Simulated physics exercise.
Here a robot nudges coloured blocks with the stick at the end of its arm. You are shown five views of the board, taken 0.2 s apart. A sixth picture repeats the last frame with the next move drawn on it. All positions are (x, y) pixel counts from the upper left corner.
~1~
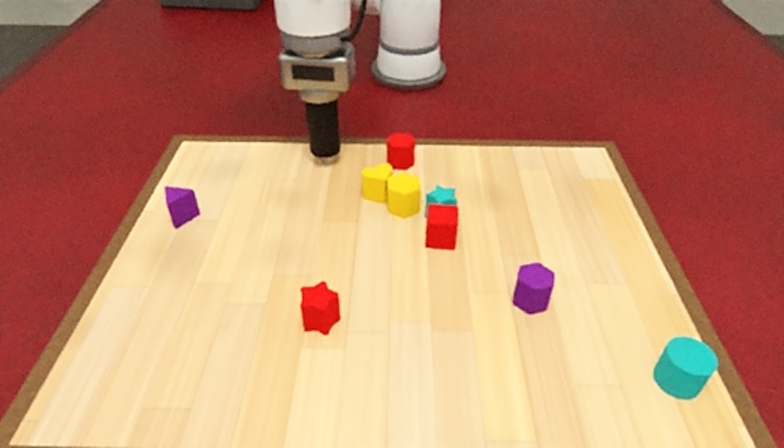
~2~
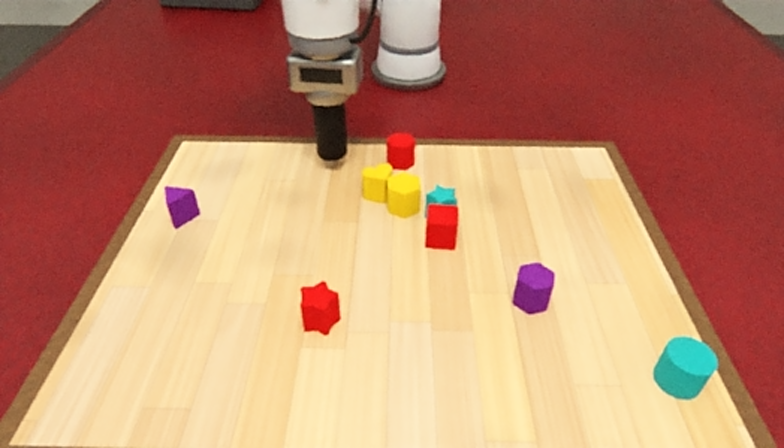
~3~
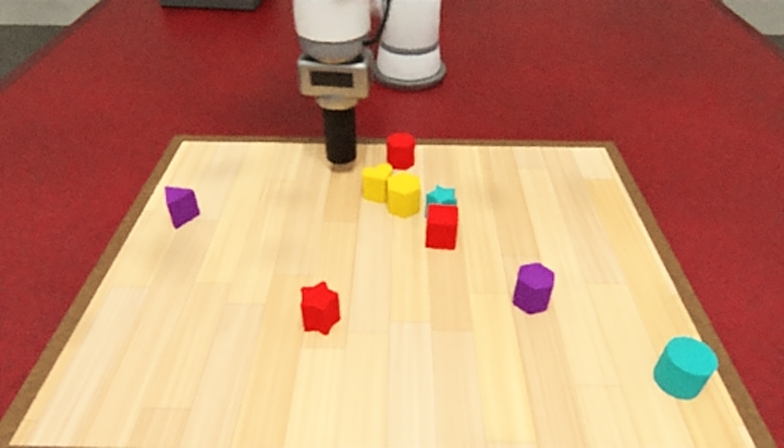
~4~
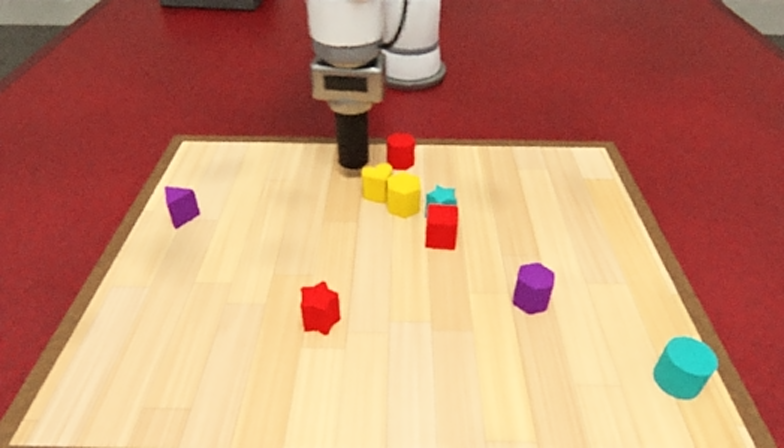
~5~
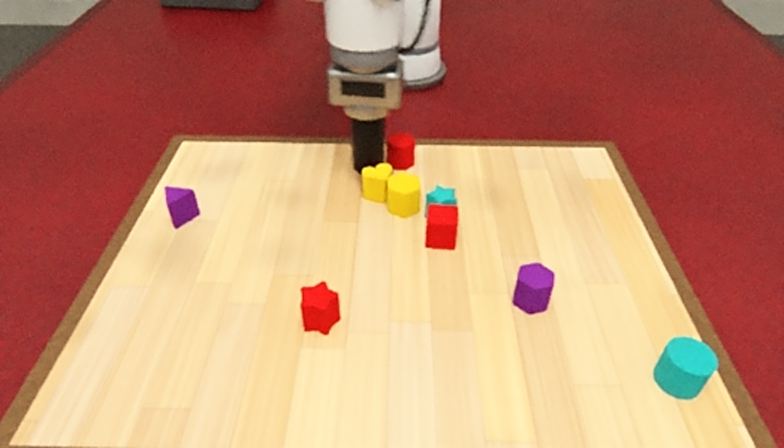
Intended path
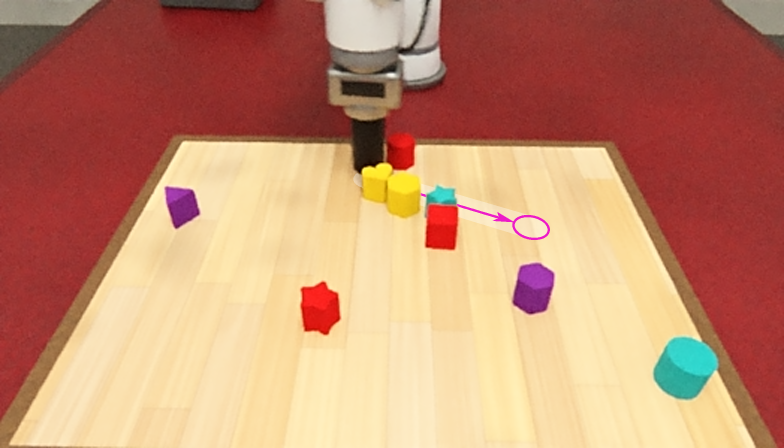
A robot arm slid its black stick slowly to the right along the far edge of a wooden board, drawing close to the yellow blocks, while all the scattered coloured blocks stayed still.
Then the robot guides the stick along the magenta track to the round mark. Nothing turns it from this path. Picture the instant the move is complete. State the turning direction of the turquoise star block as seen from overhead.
It spins with the clock.
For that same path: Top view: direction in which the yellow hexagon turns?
Looking down, it rotates anti-clockwise.
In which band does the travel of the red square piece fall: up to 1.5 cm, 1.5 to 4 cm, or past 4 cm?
It goes under 1.5 cm.
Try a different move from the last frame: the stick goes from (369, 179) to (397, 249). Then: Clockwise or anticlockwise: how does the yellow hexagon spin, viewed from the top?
Answer: Against the clock.
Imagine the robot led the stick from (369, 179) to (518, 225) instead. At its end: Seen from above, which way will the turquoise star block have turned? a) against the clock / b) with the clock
I choose b.
The line goes from (369, 179) to (531, 227).
On the path given first. One third of the way, stick at (420, 182); yellow heart-shaped block at (383, 177), turned 55° clockwise; yellow hexagon at (409, 189), turned 25° anticlockwise.
Two thirds of the way, stick at (475, 198); yellow heart-shaped block at (383, 177), turned 55° clockwise; yellow hexagon at (409, 189), turned 20° anticlockwise; red square piece at (442, 218), turned 15° clockwise; turquoise star block at (465, 203), turned 70° clockwise.
At the end, stick at (534, 215); yellow heart-shaped block at (383, 177), turned 55° clockwise; red hexagon unmoved; yellow hexagon at (409, 189), turned 20° anticlockwise; red square piece at (442, 218), turned 15° clockwise; turquoise star block at (467, 203), turned 80° clockwise.
